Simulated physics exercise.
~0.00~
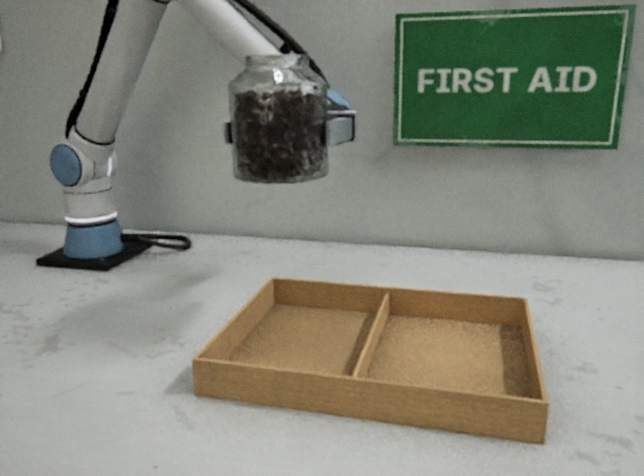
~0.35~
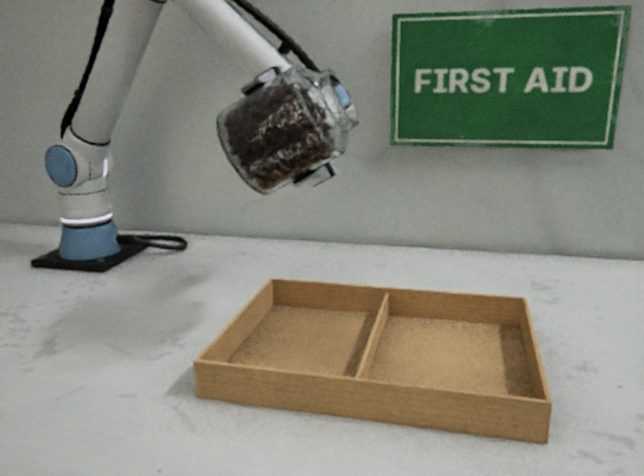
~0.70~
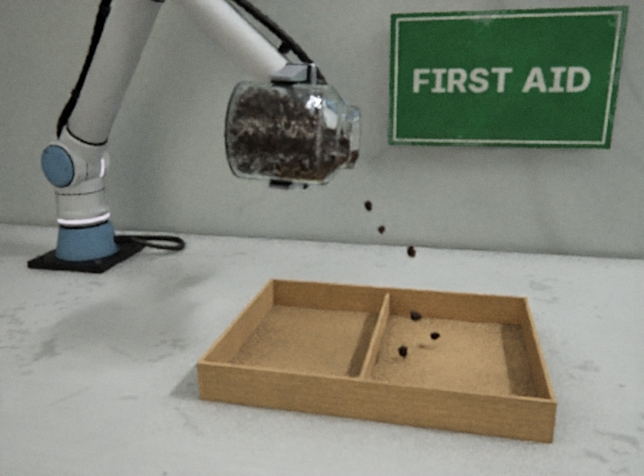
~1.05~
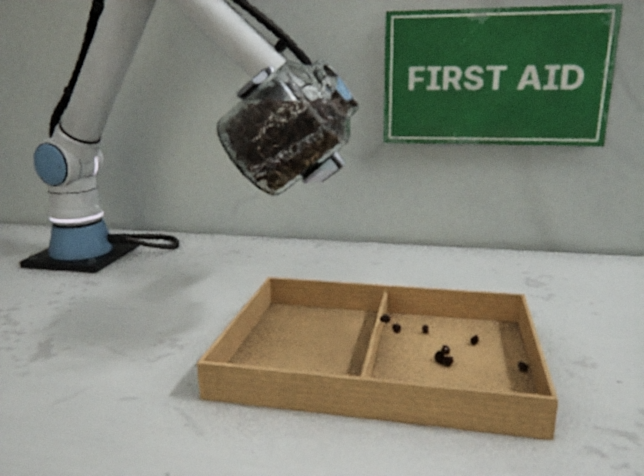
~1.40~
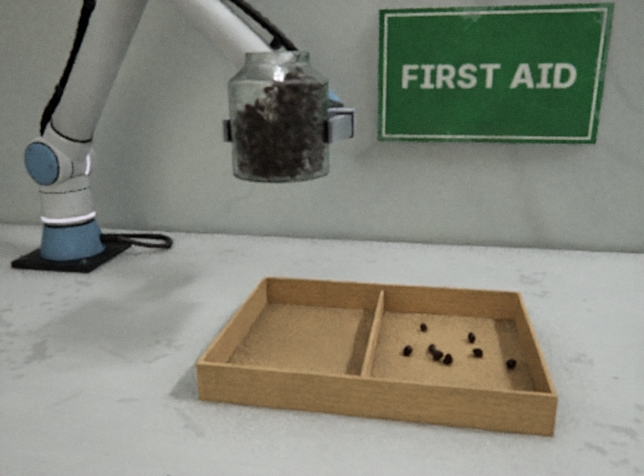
Robot arm tipping a glass jar of dark beans, spilling a few into a divided tray's right section, then righting it.
